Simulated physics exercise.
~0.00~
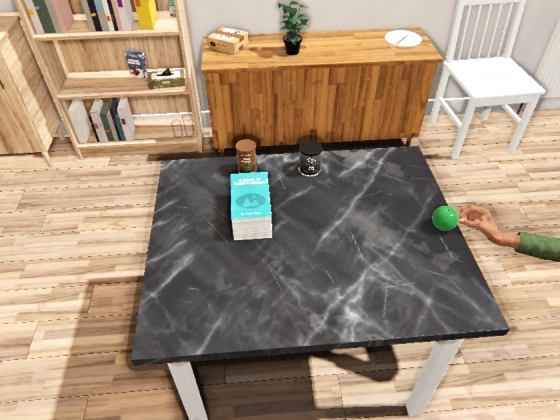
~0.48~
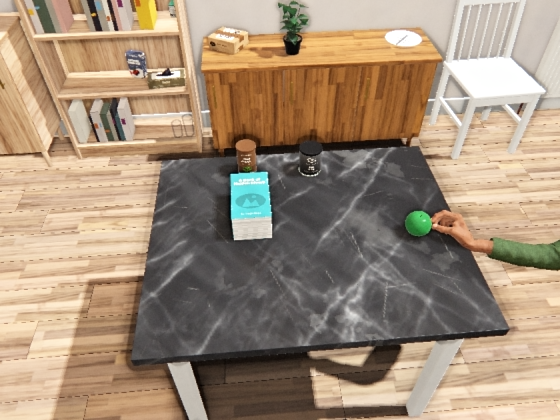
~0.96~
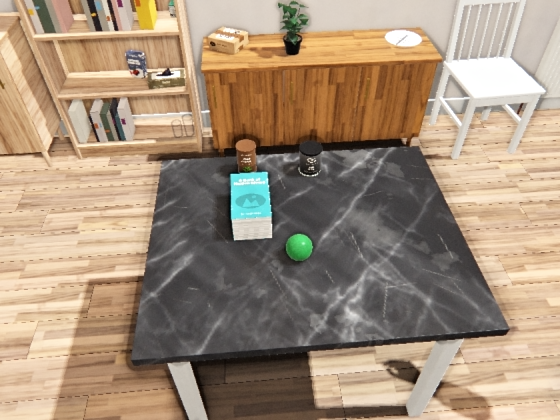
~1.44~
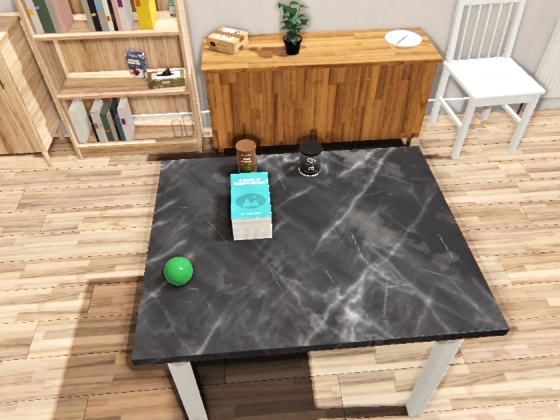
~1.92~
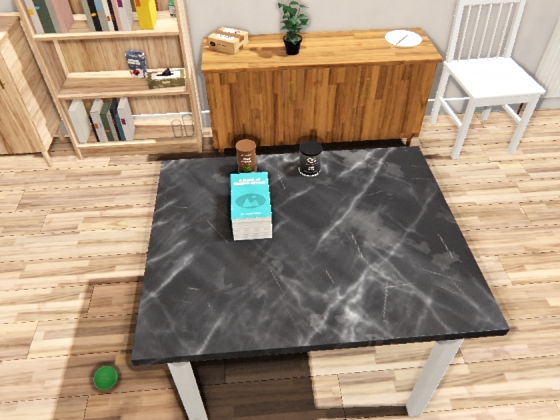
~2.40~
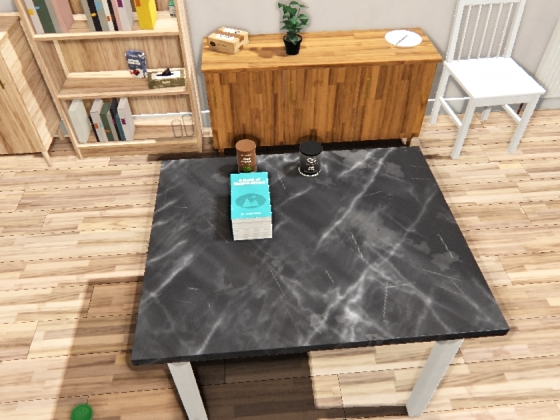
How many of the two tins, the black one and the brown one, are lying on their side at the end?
None of them are. Both the black tin and the brown tin are still standing upright at the end.
